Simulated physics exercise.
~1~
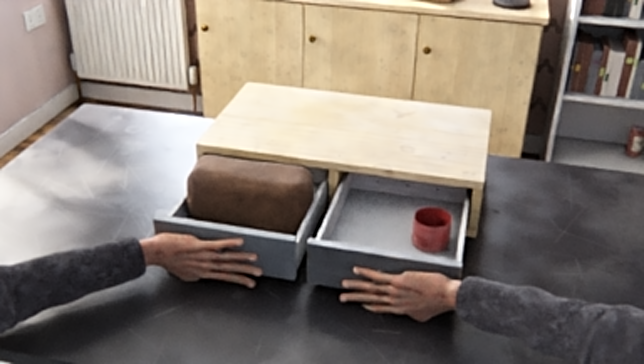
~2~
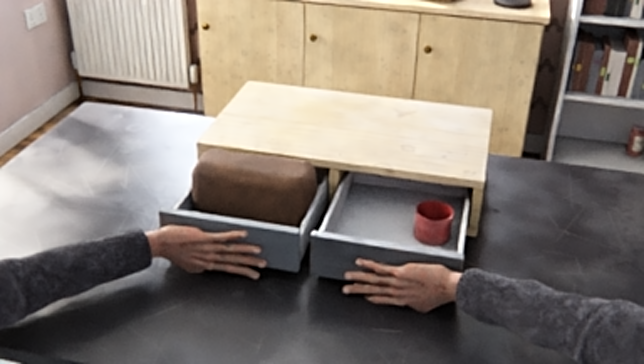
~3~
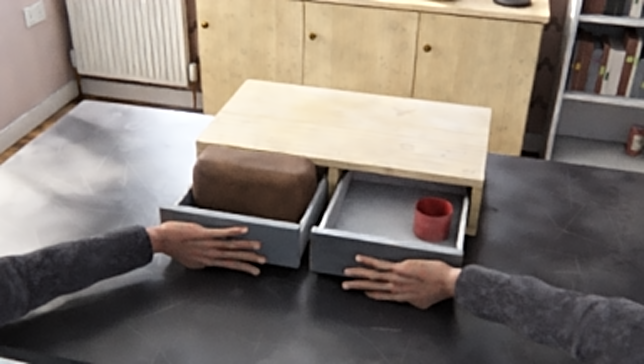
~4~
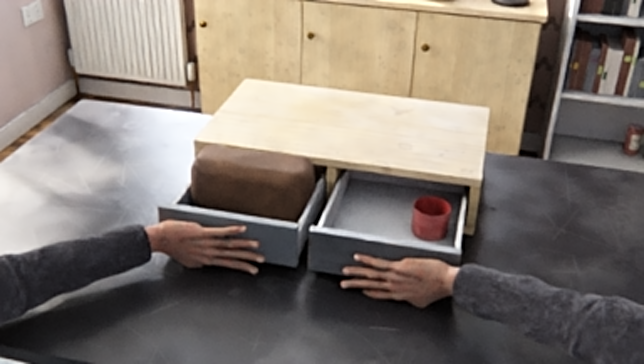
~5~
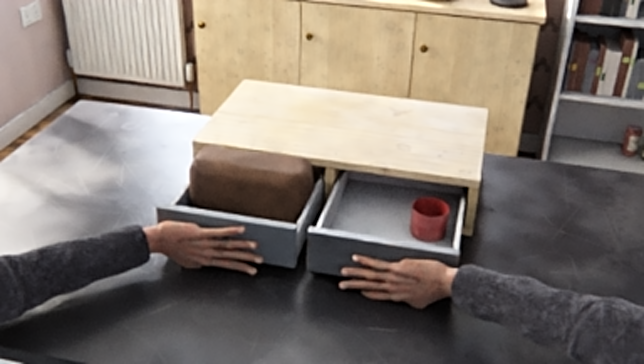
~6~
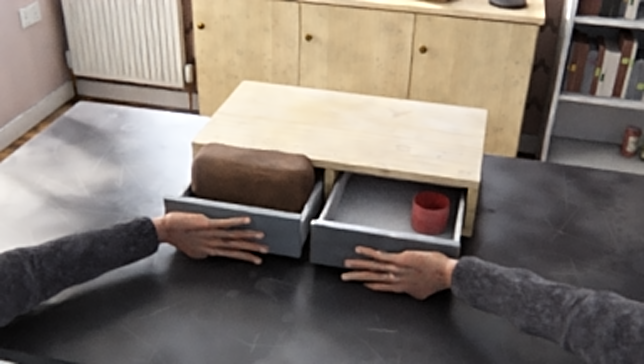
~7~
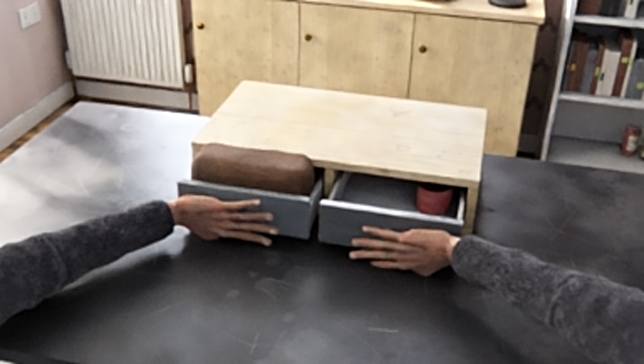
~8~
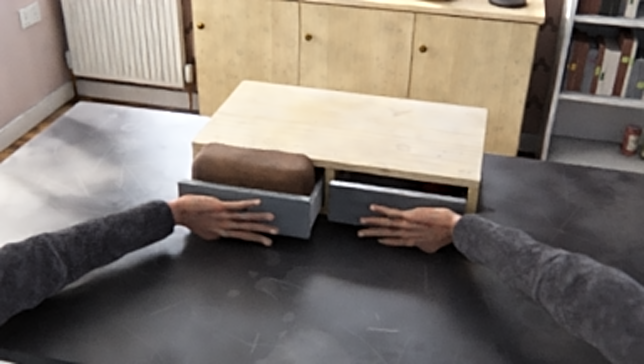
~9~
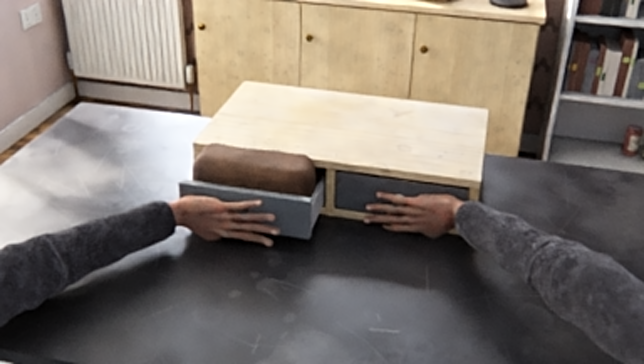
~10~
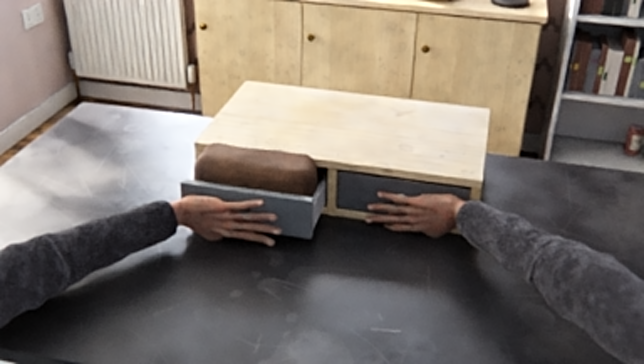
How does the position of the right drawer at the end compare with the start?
At the start the right drawer is pulled out with the red beaker showing inside, and by the end it is pushed in flush with the chest.
